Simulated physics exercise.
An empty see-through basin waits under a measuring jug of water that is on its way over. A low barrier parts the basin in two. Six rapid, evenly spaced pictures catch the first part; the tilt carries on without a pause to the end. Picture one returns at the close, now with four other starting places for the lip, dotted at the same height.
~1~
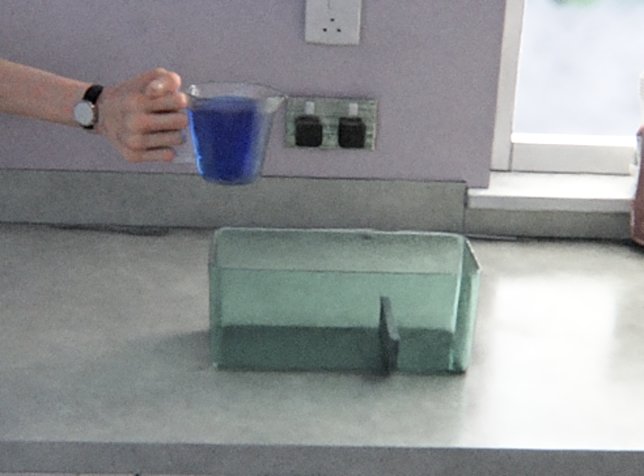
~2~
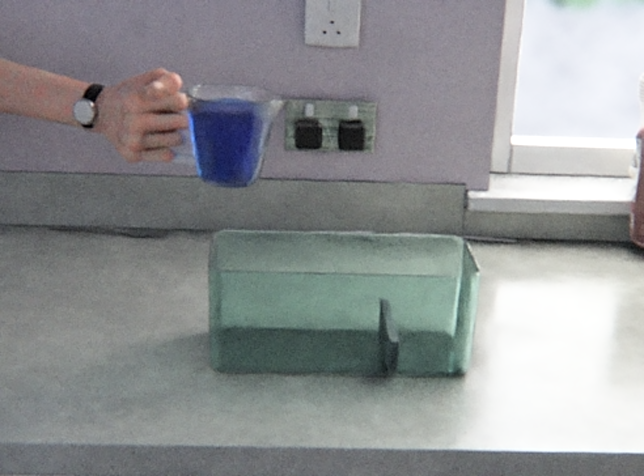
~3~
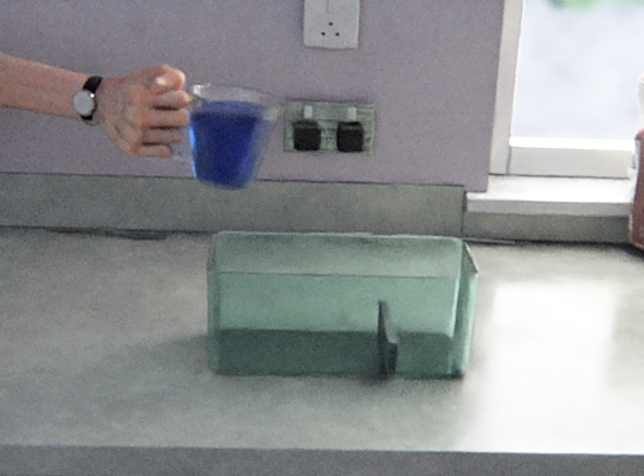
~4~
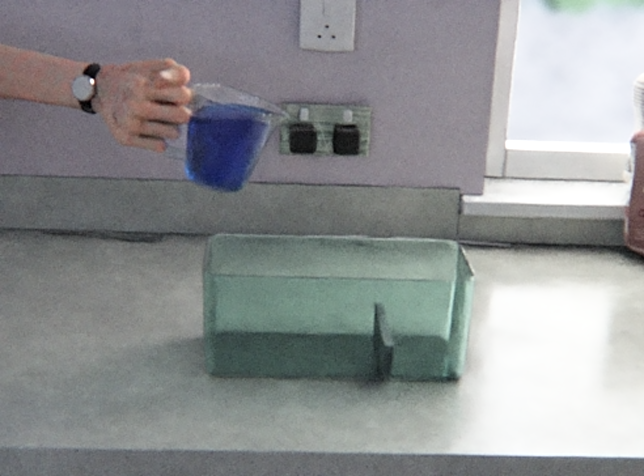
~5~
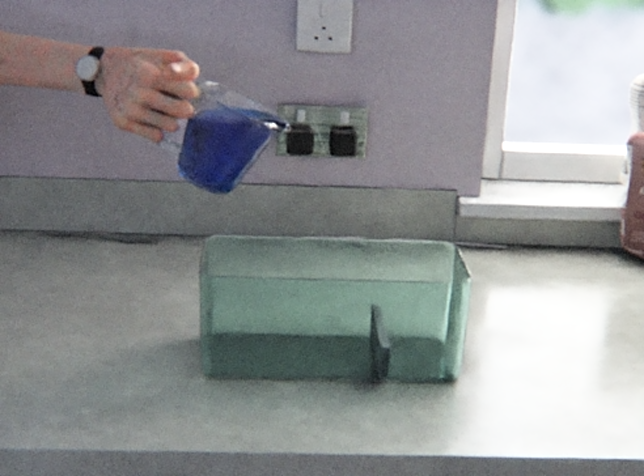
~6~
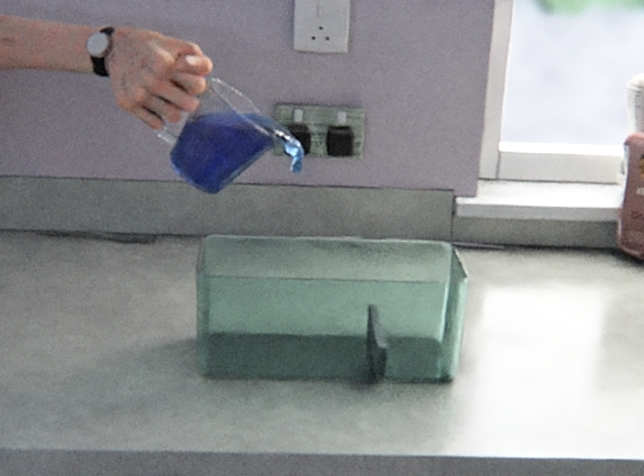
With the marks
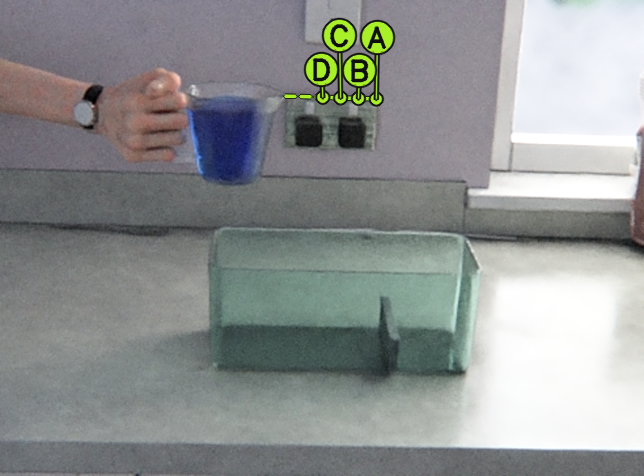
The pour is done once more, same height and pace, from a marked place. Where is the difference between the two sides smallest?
Choose C.
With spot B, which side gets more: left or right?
The right side.
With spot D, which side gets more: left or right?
The left side.
On the marked copy, A at (376, 99); B at (358, 98); C at (340, 97); D at (322, 97).
If A is chosen, about 18 % ends left of the wall and 81 % right of it.
If B is chosen, about 24 % ends left of the wall and 75 % right of it.
If C is chosen, about 48 % ends left of the wall and 51 % right of it.
If D is chosen, about 81 % ends left of the wall and 17 % right of it.
